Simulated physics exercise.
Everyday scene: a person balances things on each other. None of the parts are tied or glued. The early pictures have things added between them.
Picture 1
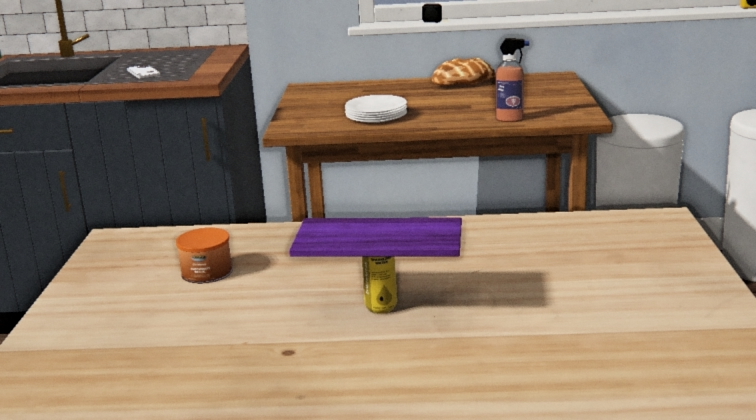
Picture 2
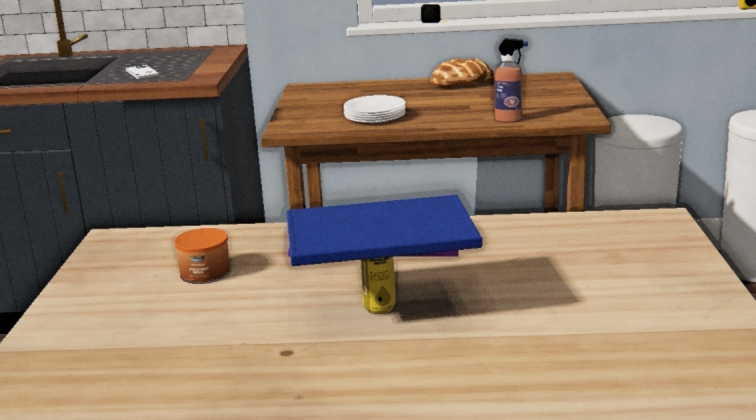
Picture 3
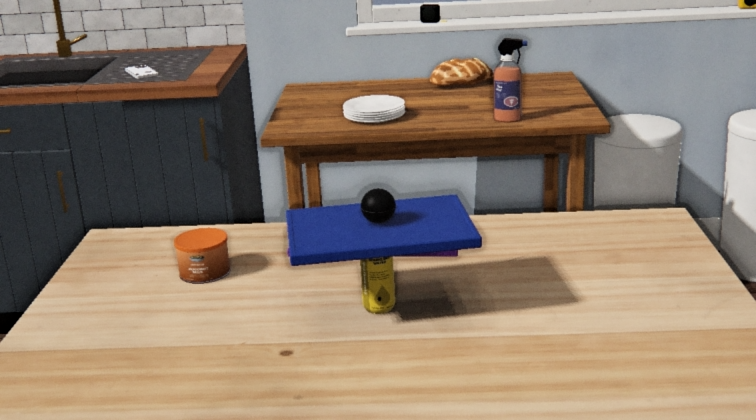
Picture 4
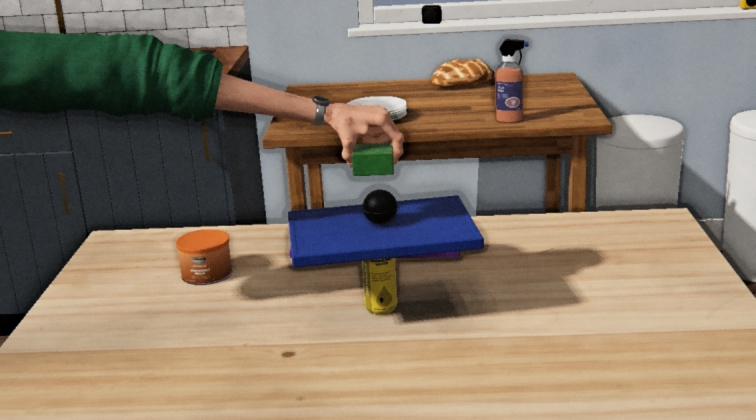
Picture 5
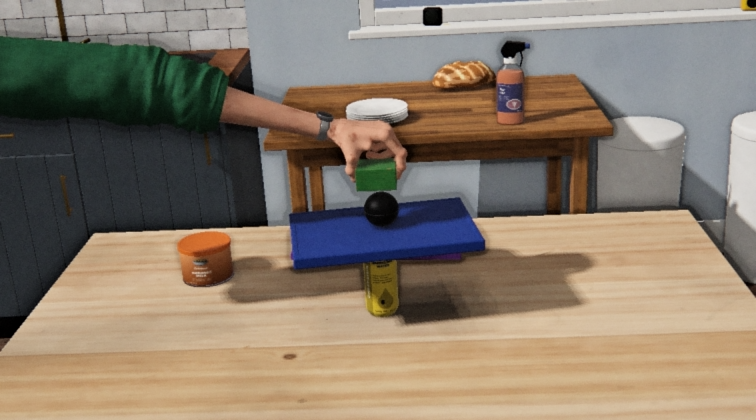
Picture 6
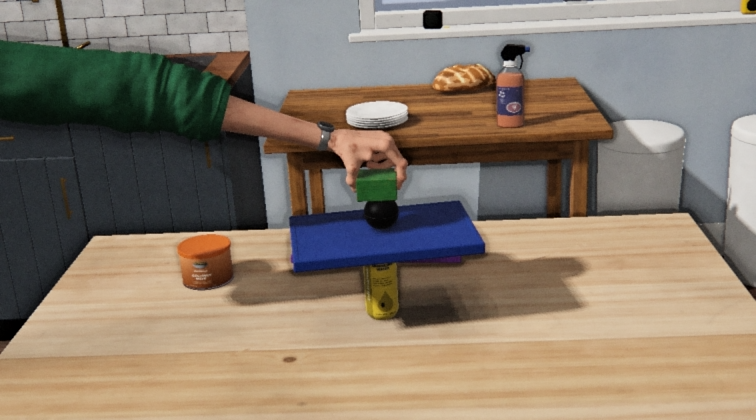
The clip shows a purple board balanced on a yellow can beside an orange tub; a blue tray and then a black ball appear on top, and a hand lowers a green block onto the ball.
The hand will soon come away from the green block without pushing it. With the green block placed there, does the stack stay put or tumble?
It tumbles.
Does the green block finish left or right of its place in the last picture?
To the left.
Then, 0.50 s after the last picture, green block now fallen; black ball rolled a little.
Then, 0.70 s after the last picture, black ball rolled a little.
At rest, fallen, green block; the other 5 in place. Seen from the same camera at the end, green block near (301, 221). The pile comes apart.
